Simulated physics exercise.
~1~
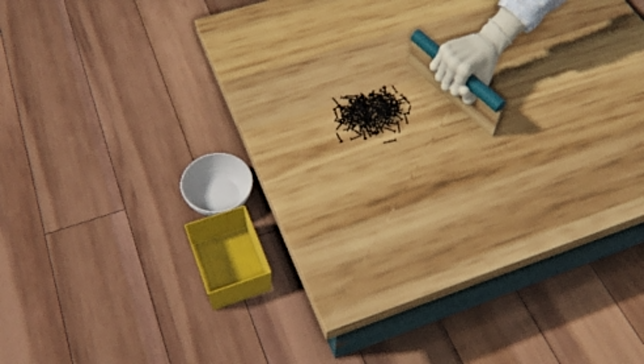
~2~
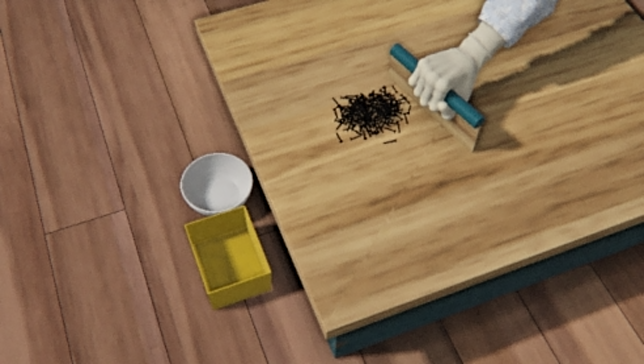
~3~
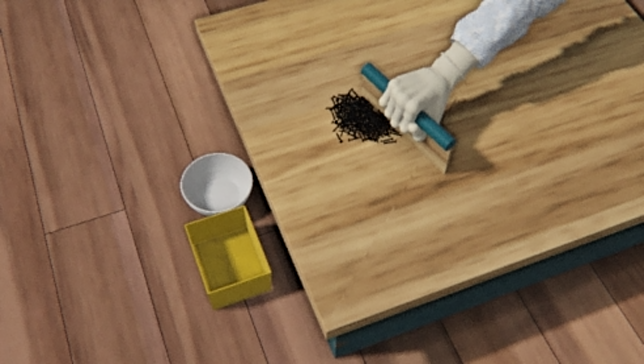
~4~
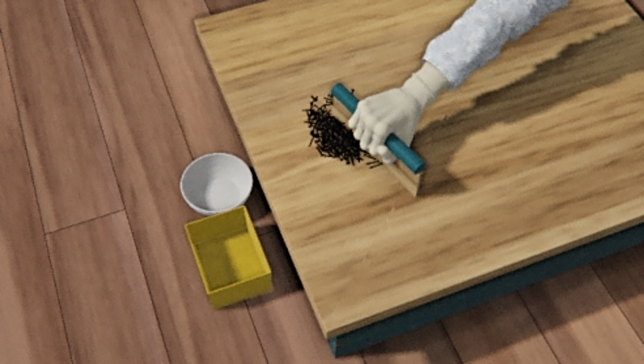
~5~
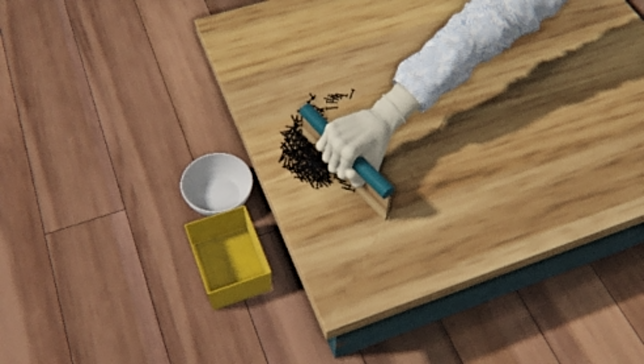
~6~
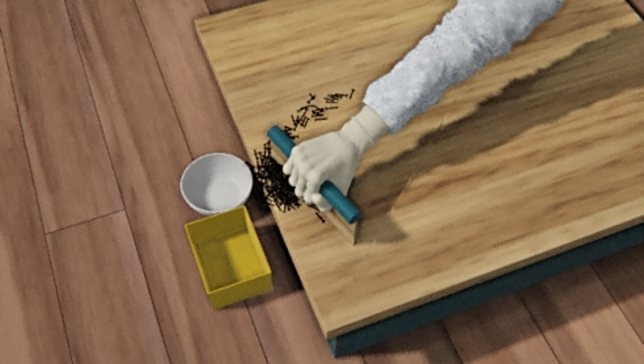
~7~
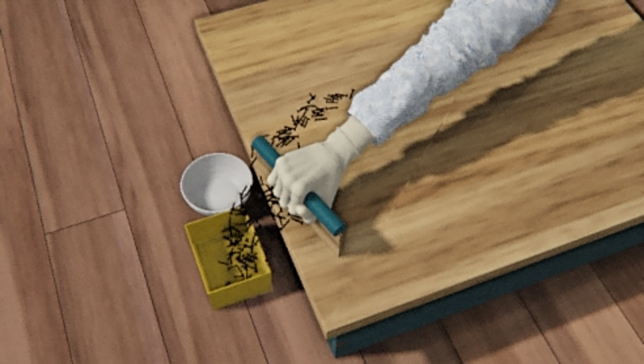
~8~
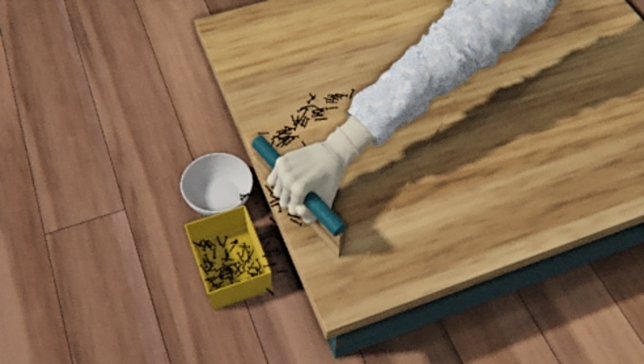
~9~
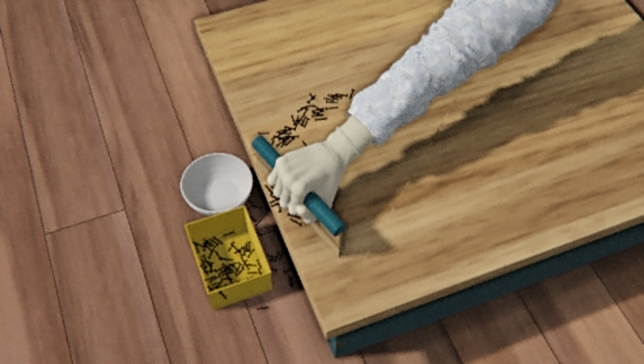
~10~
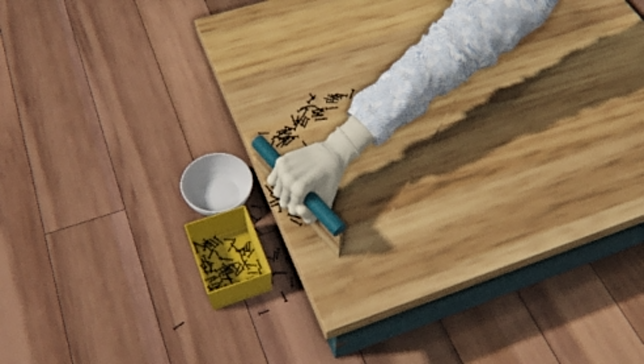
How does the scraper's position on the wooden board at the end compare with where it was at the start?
At the start the scraper is near the upper part of the board, to the right of the dark pile. By the end it has moved down and to the left and rests at the board's left edge, beside the bowl and the tin.
